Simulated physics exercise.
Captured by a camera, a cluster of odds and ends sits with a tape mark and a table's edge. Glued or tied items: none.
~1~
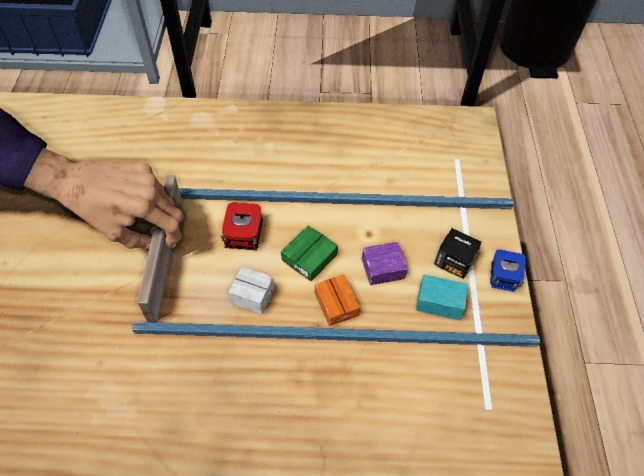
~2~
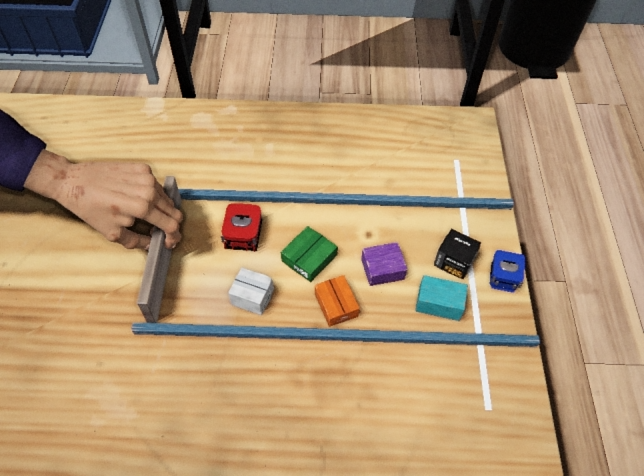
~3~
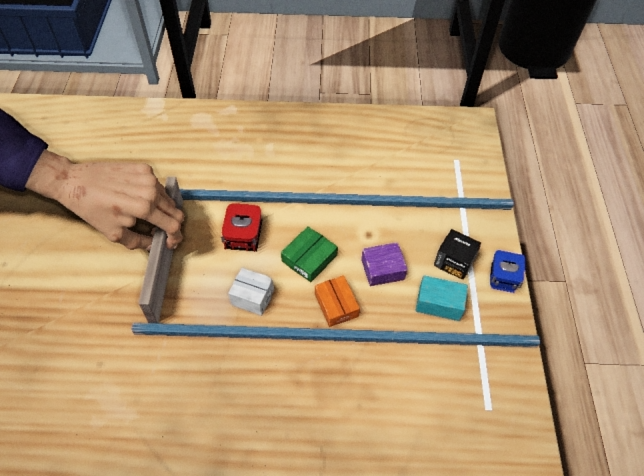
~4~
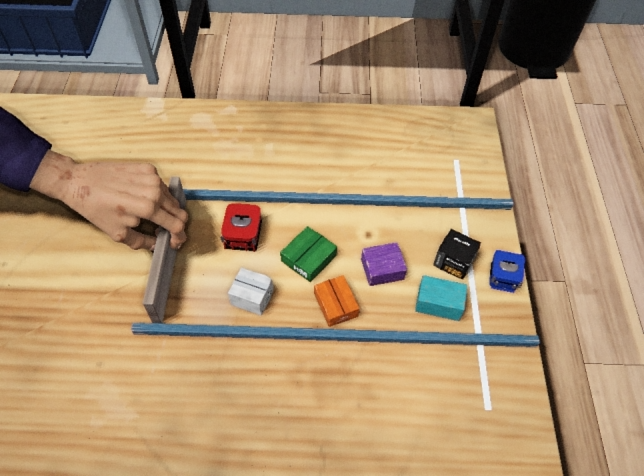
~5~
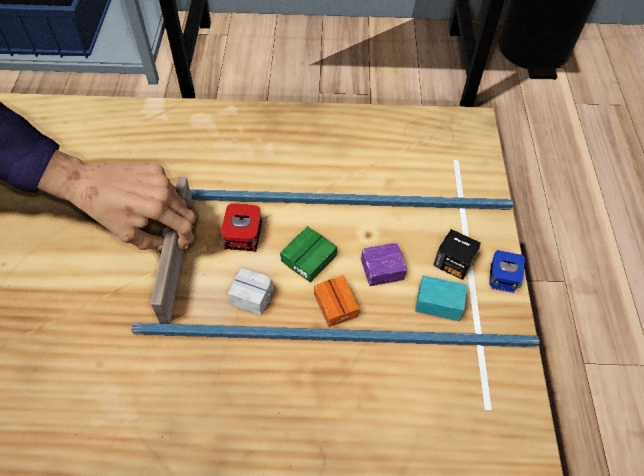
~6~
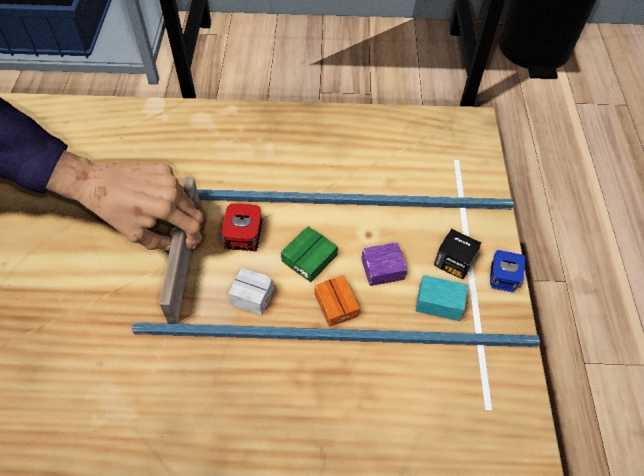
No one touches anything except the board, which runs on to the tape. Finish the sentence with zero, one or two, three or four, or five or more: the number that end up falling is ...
The number that end up falling is three or four.
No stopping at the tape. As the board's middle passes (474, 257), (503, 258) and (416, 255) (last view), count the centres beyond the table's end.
4; 6; 0.
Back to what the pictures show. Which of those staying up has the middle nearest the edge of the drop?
Result: Orange box.
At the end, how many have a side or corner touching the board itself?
2 of them.
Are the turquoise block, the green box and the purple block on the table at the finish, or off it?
Result - turquoise block fallen, green box retained, purple block fallen.
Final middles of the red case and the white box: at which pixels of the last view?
First (485, 232), then (495, 305).
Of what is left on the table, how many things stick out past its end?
Overhanging: 2.
Soon after, none off yet; blue case at rest near (506, 272); black box at rest near (457, 254); turquoise block at rest near (442, 298).
Then, none off yet; blue case at rest near (509, 272); black box moved about its own width near (491, 237); turquoise block moved about its own width near (475, 298).
At rest, the number that fall off is three or four; fallen, purple block, turquoise block, black box and blue case.
